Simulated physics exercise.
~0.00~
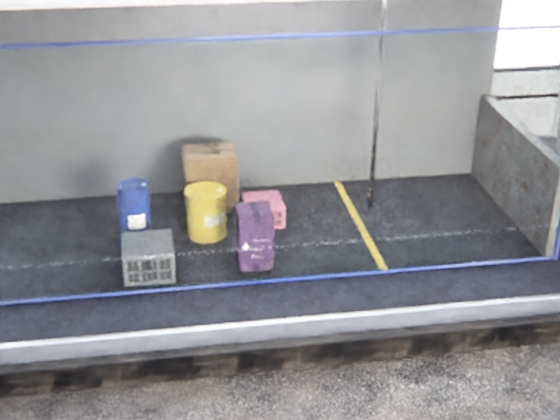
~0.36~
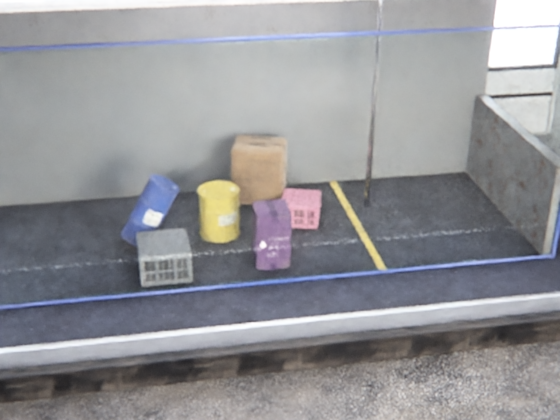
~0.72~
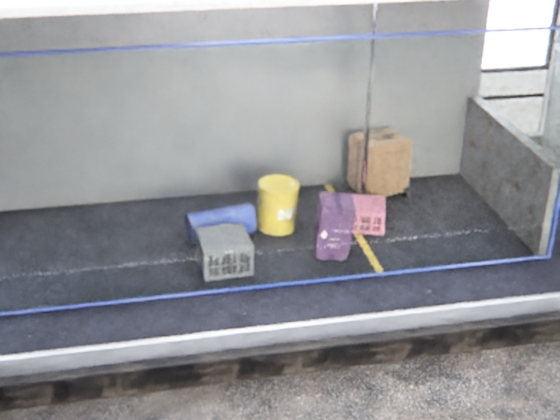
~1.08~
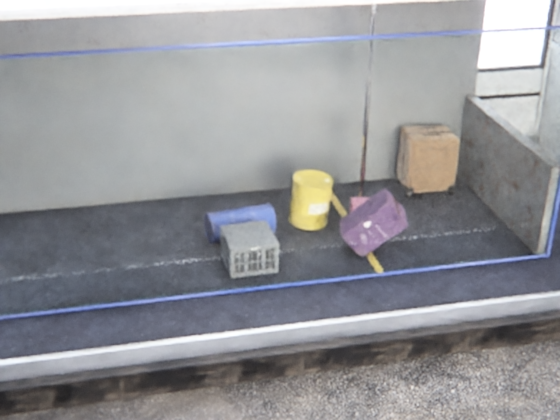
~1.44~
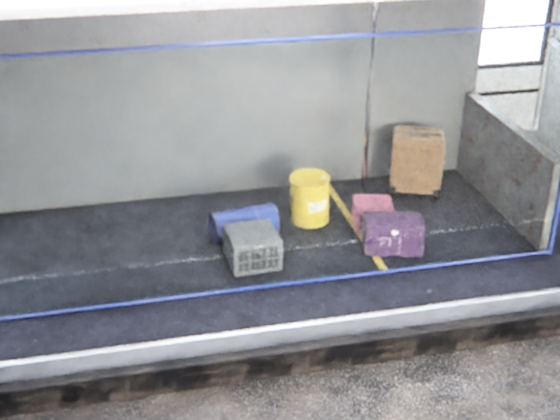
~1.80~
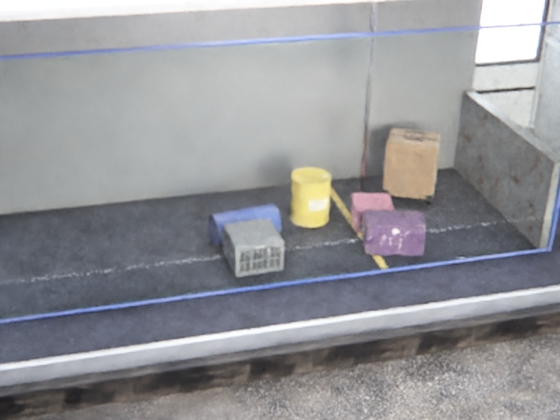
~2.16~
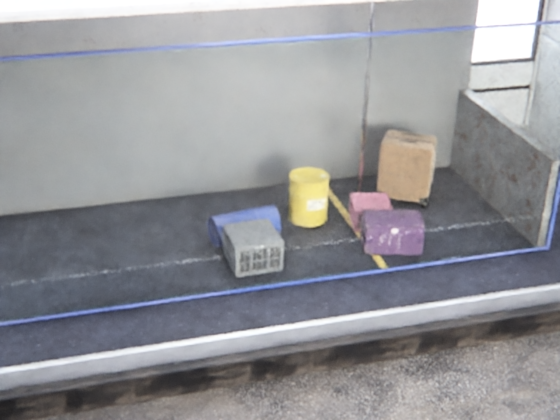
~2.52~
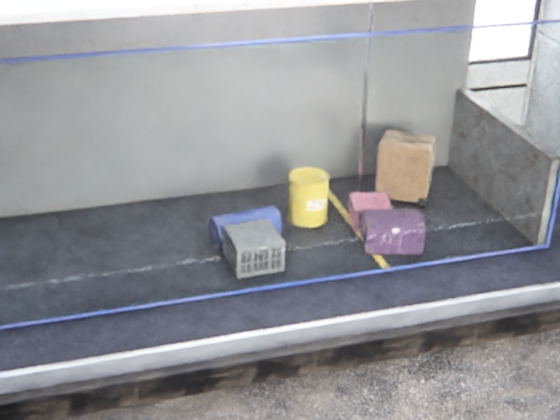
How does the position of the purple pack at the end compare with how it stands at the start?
The purple pack stands upright at the start, but by the end it is lying on its side.
